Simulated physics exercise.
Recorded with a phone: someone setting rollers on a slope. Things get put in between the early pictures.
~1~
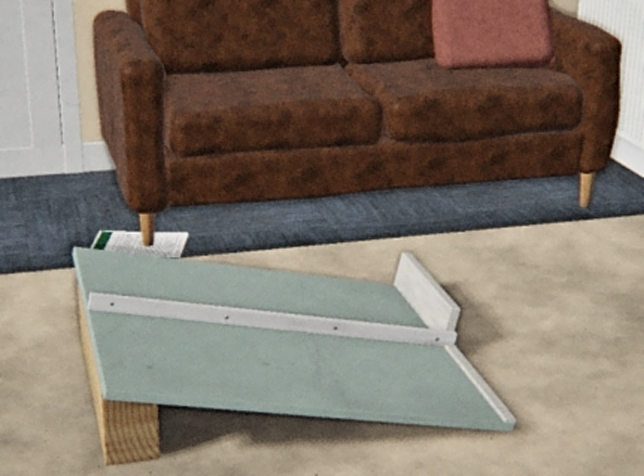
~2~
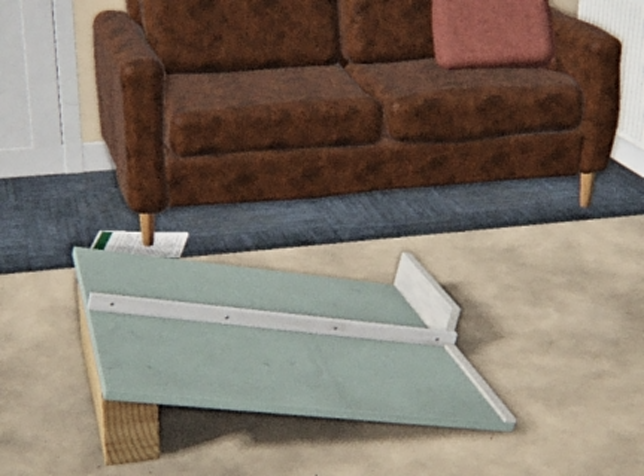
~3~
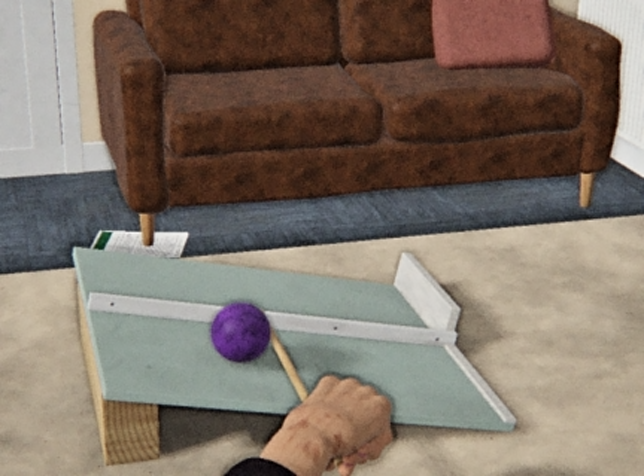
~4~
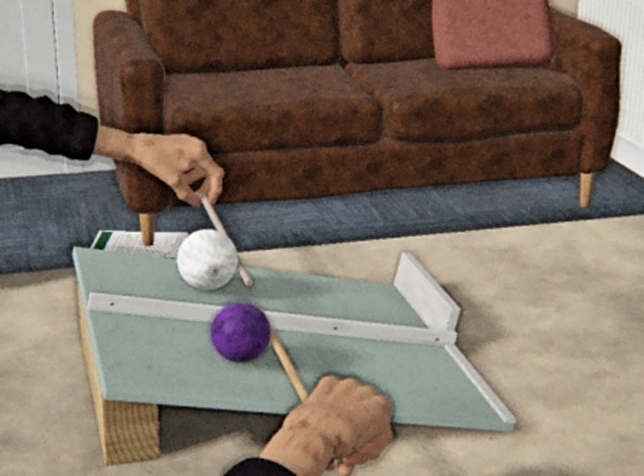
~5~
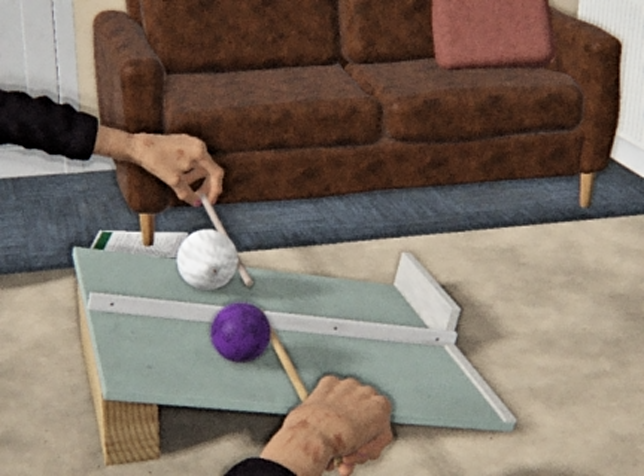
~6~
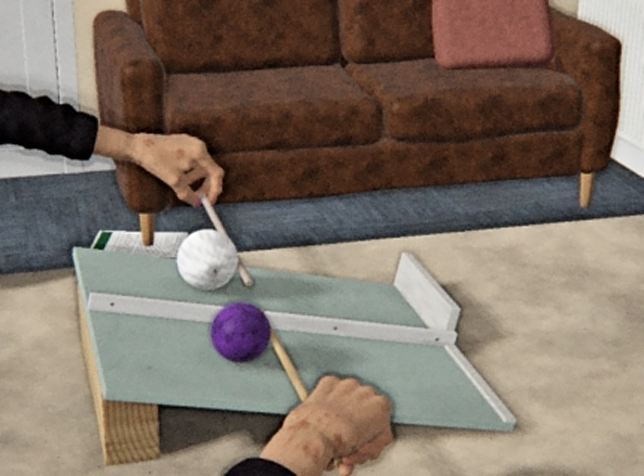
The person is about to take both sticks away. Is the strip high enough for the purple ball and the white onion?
So, the purple ball tumbles off, while the white onion is stopped.
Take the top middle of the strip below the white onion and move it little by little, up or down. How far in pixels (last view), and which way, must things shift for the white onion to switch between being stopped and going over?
You'd need to go down by close to 20 pixels.
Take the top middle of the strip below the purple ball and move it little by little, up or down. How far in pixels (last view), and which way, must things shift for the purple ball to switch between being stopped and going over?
Up, by 12 pixels.
Then, 0.66 s later than the last frame, purple ball rolling on the board near (477, 353); white onion rolling on the board near (396, 281).
When it is over, the purple ball goes over the end; the white onion is held by the strip, near (397, 284).
